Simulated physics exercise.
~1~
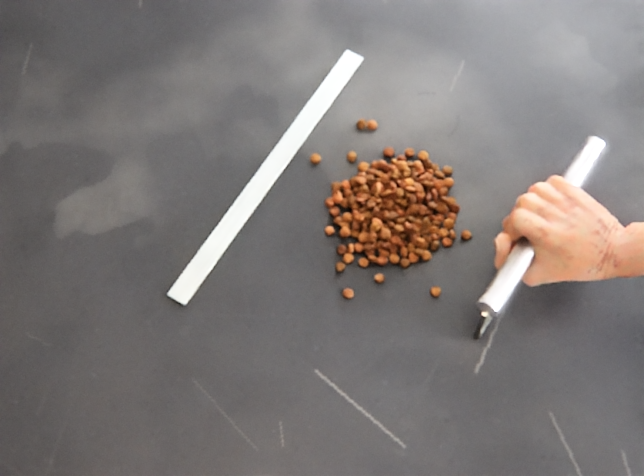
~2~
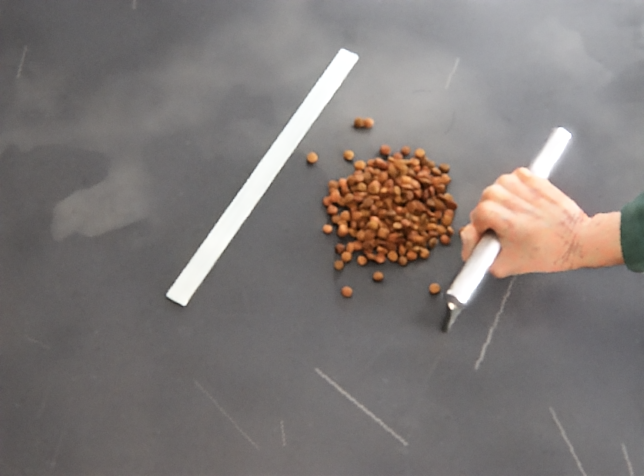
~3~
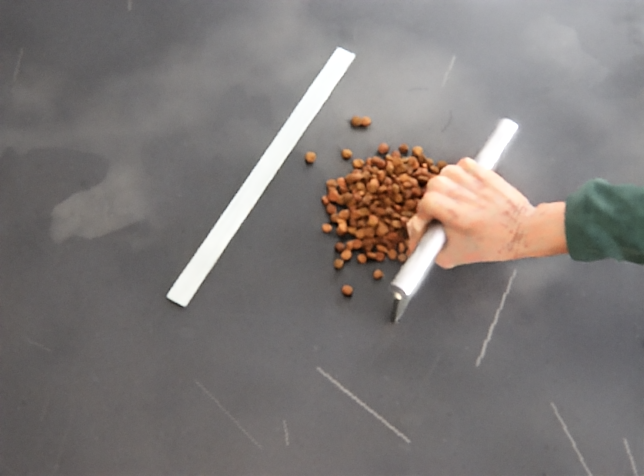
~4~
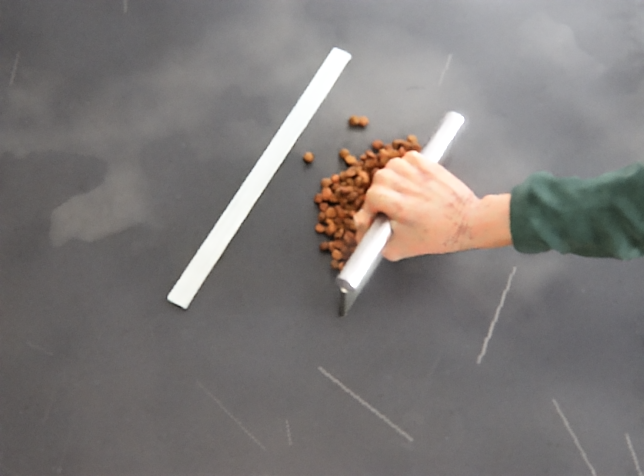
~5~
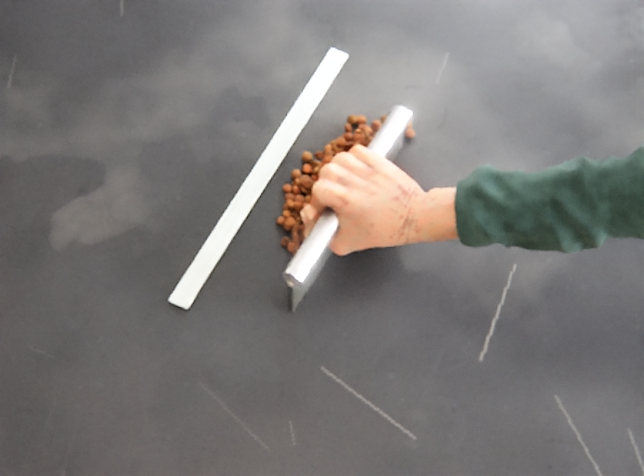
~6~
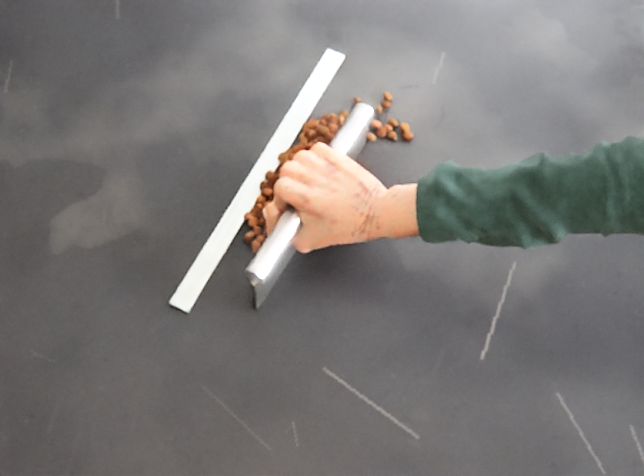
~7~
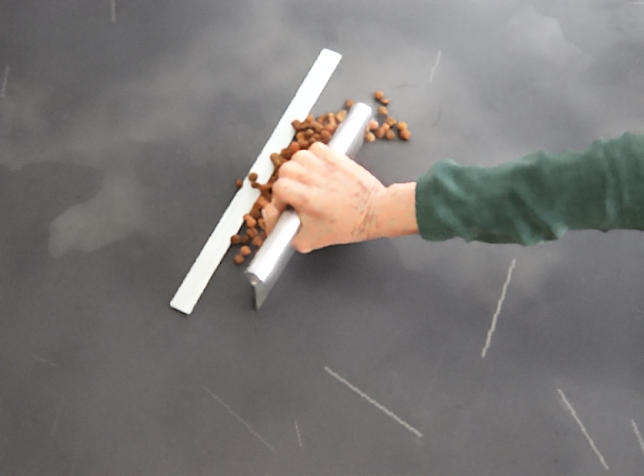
To begin with, a hand holds a slanted metal scraper to the right of a loose pile of brown kibble, with a pale flat strip lying at a similar slant to the left on a dark, scratched surface. The hand moves the scraper left until it meets the pile, and a green sleeve comes into view. It pushes the kibble into a narrow band, while some bits slip around the scraper's upper end. Near the strip, the scraper halts. The kibble ends up mostly crowded between scraper and strip, with a small scatter left by the scraper's top.
